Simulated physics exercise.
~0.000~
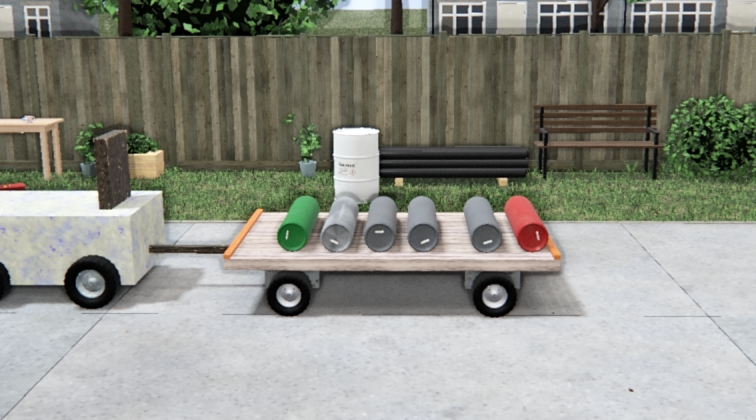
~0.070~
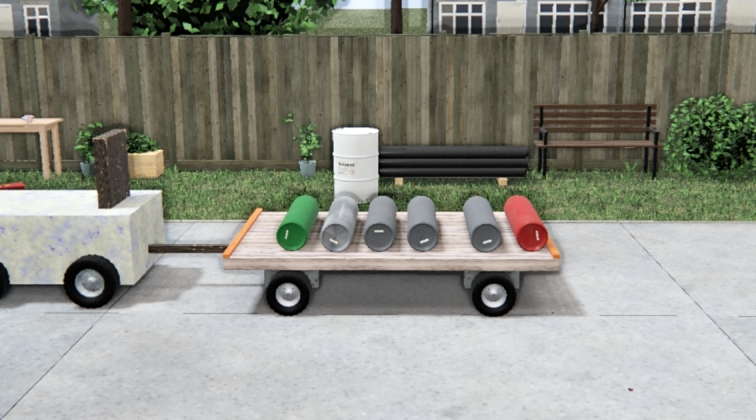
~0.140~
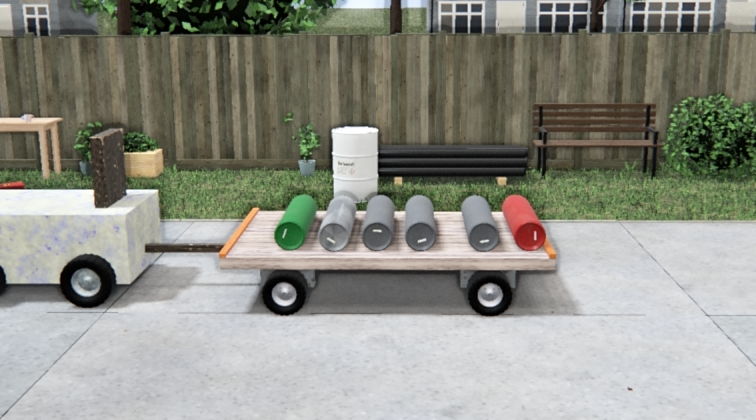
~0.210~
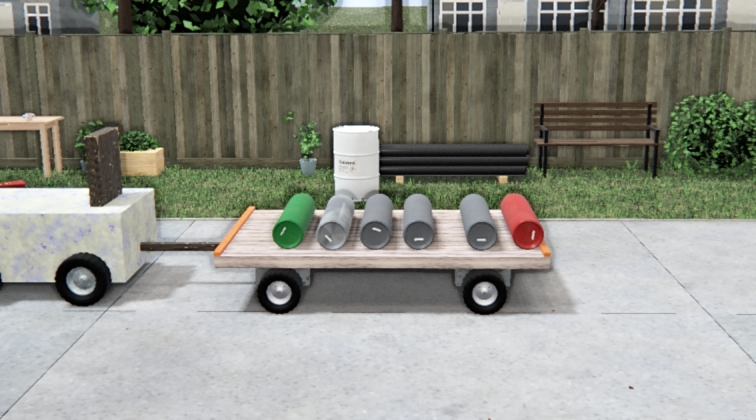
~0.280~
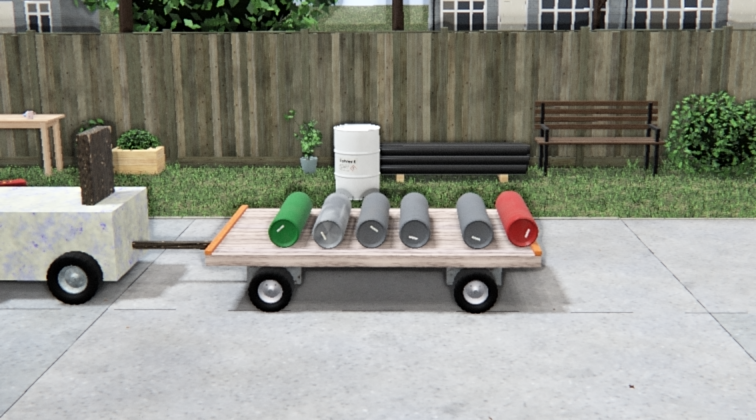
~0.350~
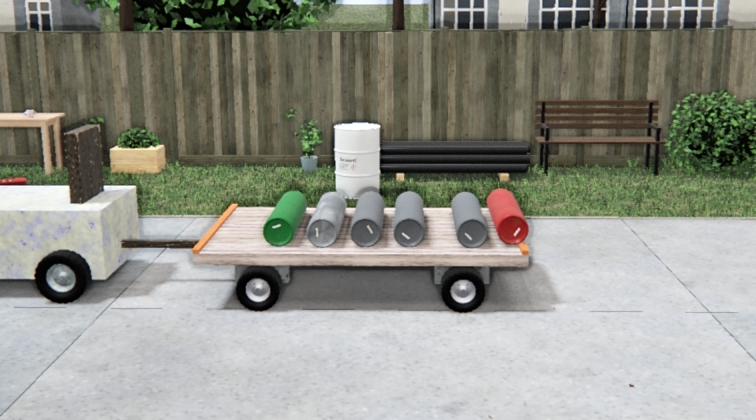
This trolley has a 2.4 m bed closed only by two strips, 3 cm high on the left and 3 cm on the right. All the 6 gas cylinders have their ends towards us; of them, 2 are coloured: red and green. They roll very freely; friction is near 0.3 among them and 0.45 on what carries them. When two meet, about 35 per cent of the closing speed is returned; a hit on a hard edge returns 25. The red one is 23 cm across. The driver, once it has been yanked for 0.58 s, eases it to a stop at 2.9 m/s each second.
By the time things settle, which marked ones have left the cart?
Outcome: Red bails out; green rides it out.
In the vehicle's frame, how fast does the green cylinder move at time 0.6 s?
1.5 m/s, roughly.
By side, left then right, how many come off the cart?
On the left 0, on the right 2.
Then, 0.6 s in, red is over the right bar and falling; green is on the deck, 80 cm from the left bar, rolling right along the cart; 1 of 6 is off.
Then, 0.7 s in, red is over the right bar and falling; green is on the deck, 95 cm from the left bar, rolling right along the cart; 1 of 6 is off.
Then, 0.9 s in, red is over the right bar and down; green is on the deck, 115 cm from the right bar, rolling right along the cart; 1 of 6 is off.
In the end (4.5 s), red is over the right bar and down; green is on the deck, 100 cm from the left bar; 2 of 6 are off.
